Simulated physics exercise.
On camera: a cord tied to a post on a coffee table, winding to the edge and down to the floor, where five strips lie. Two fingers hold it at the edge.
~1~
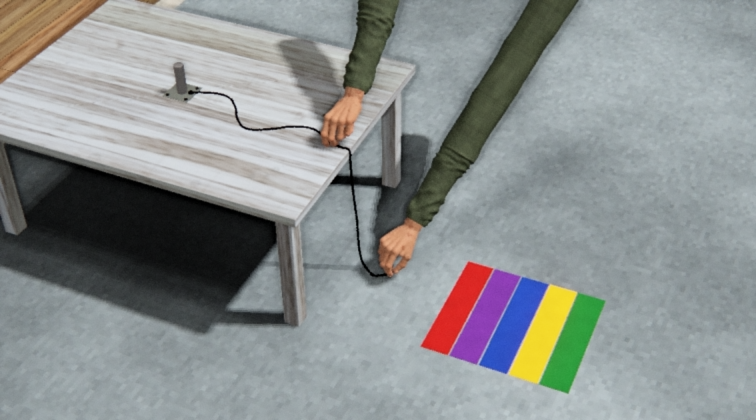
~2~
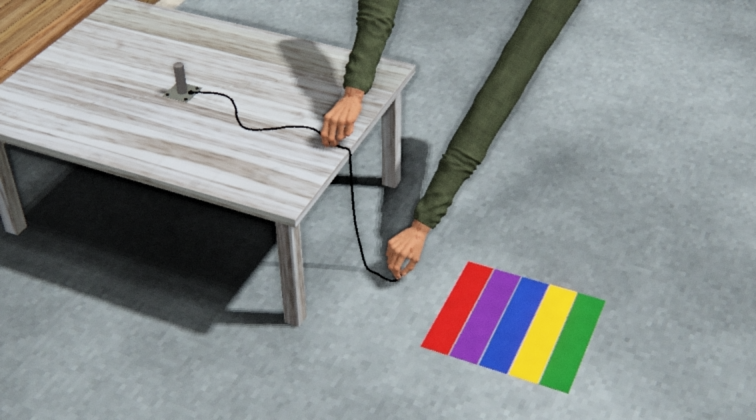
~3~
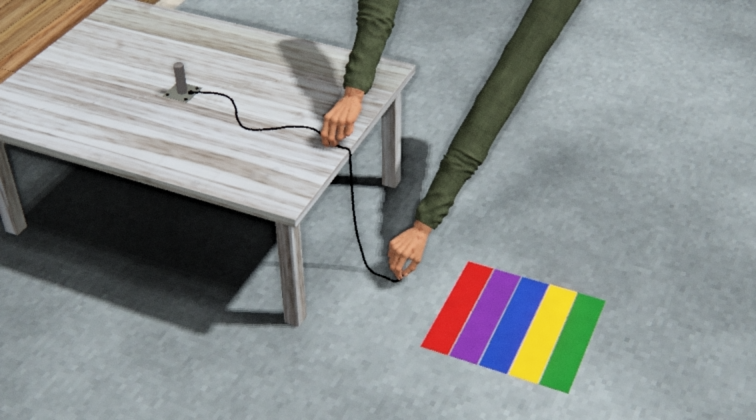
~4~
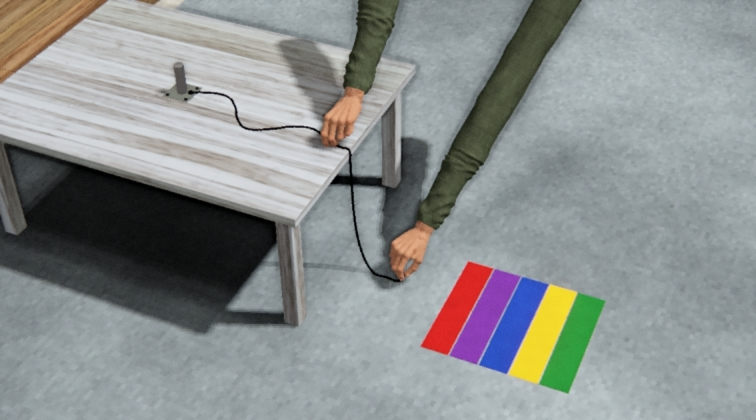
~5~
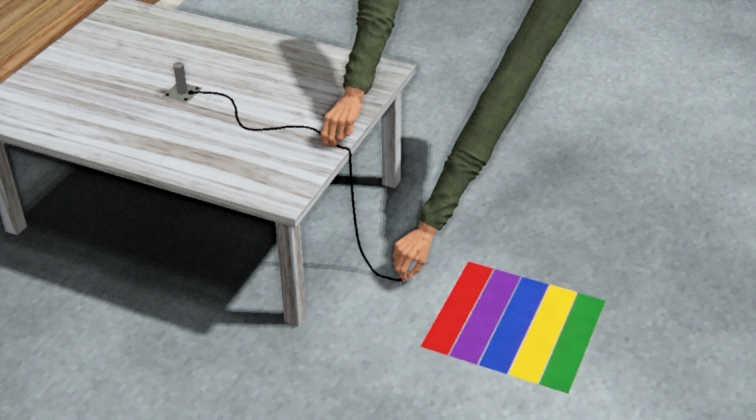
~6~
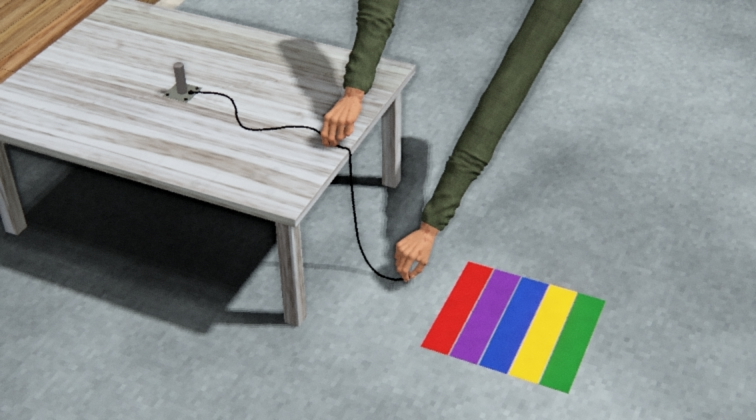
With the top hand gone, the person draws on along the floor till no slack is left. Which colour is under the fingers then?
Over blue.
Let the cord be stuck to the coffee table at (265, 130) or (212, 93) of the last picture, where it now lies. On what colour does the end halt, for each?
In that order: Purple; blue.
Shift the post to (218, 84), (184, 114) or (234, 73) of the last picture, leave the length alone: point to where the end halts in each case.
About (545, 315), (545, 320) and (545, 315).
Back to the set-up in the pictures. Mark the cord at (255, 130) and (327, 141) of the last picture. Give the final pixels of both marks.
At (282, 125), then (353, 153).
Early on, end near (467, 295); over red.
Midway, end near (499, 304); over purple.
At the end of the slack, end near (517, 309); over blue. The end stops over the blue strip.
